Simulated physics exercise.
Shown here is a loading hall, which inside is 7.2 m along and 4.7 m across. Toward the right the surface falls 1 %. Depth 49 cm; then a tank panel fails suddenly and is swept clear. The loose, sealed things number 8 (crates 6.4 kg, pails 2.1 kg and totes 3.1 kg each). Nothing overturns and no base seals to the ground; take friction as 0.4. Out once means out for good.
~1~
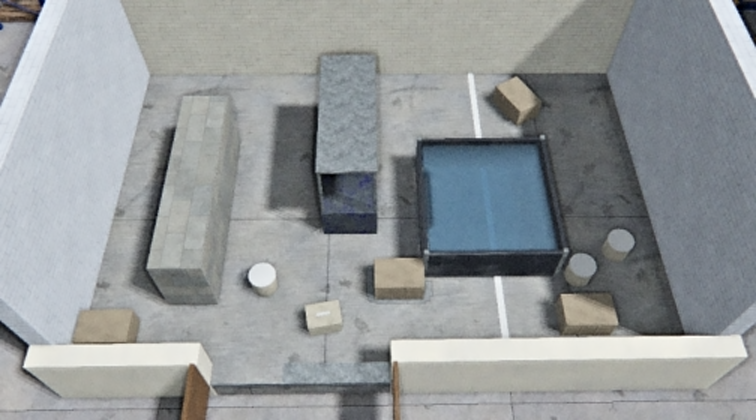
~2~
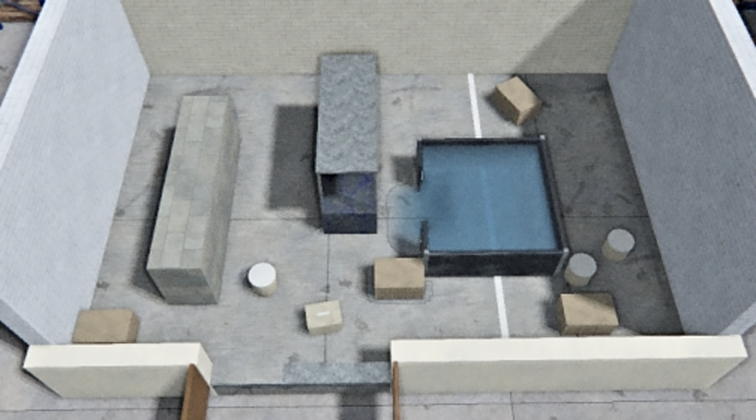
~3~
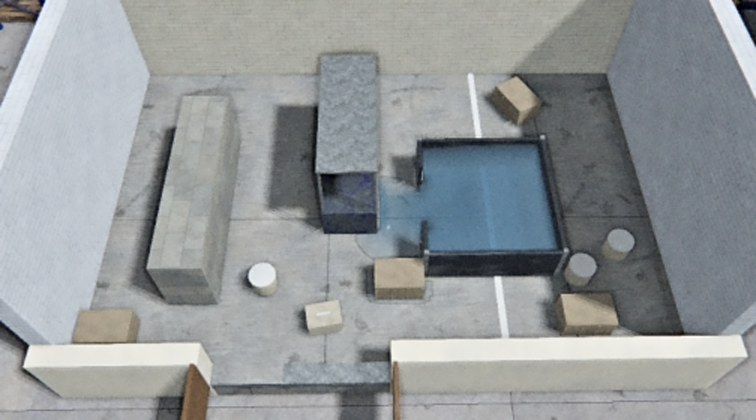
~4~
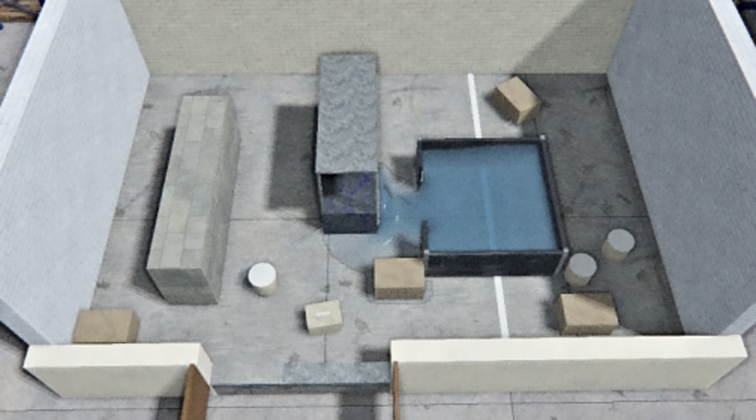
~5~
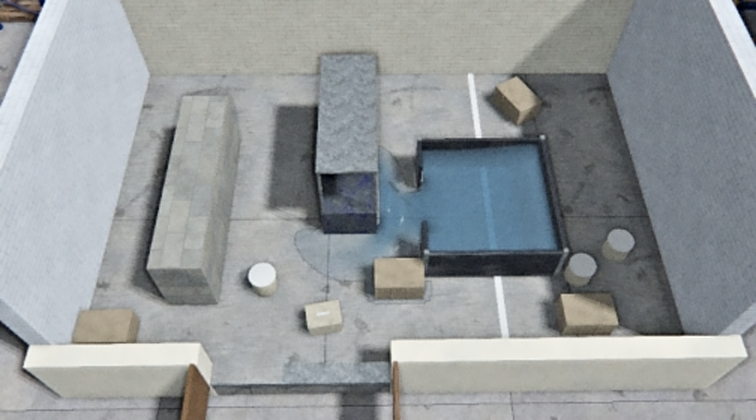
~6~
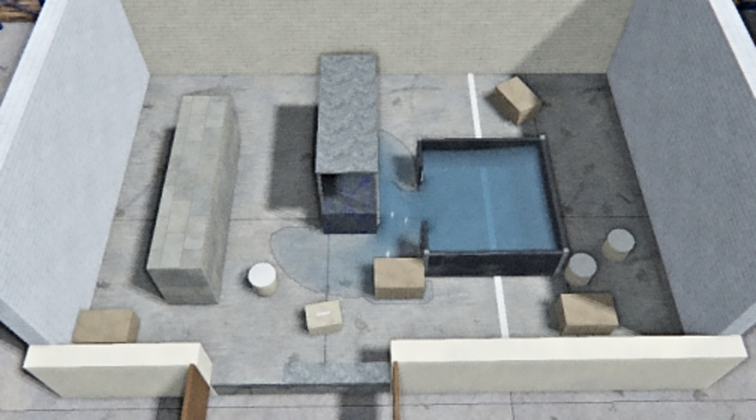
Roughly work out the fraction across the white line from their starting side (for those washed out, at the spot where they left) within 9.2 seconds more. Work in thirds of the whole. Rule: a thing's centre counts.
I would say fewer than a third.
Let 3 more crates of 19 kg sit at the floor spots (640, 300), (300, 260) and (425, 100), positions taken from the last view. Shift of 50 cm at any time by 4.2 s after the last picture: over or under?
Taking them one at a time: Below the mark; below the mark; above the mark.
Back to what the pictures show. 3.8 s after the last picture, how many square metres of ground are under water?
That flooded area is roughly 25 m2.
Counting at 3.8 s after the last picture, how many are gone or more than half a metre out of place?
By my tally, 4.
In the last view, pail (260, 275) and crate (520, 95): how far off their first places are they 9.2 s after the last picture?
In turn they sit 140 cm and 350 cm away.
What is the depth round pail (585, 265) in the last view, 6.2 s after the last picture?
I'd say some 3 cm.
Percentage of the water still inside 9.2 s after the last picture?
74 %.
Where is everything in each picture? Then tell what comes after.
In the first picture, a crate at (399, 273), on the bottom; a crate at (103, 326), on the bottom; 2.7 m2 under water; 0 of 8 have shifted.
In the second picture, a crate at (399, 273), on the bottom; a crate at (103, 326), on the bottom; water covers 3.2 m2; 0 of 8 have shifted.
In the third picture, a crate at (399, 273), on the bottom; a crate at (103, 326), on the bottom; water covers 3.5 m2; 0 of 8 have shifted.
In the fourth picture, a crate at (399, 273), on the bottom; a crate at (103, 326) rests on the ground; 3.8 m2 under water; 0 of 8 have shifted.
In the fifth picture, a crate at (399, 273) rests on the ground; a crate at (103, 326), on the bottom; 4.2 m2 under water; 0 of 8 have shifted.
In the sixth picture, a crate at (399, 272) rests on the ground; a crate at (103, 326), on the bottom; 4.9 m2 under water; 0 of 8 have shifted.
Then, 1.2 s after the last picture 0 of 8 are over the mark; 1 afloat.
Then, 3.8 s after the last picture 1 of 8 are over the mark; 1 afloat.
Then, 6.2 s after the last picture 1 of 8 are over the mark; 3 afloat.
Then, 9.2 s after the last picture 0 of 8 are over the mark; 5 afloat.
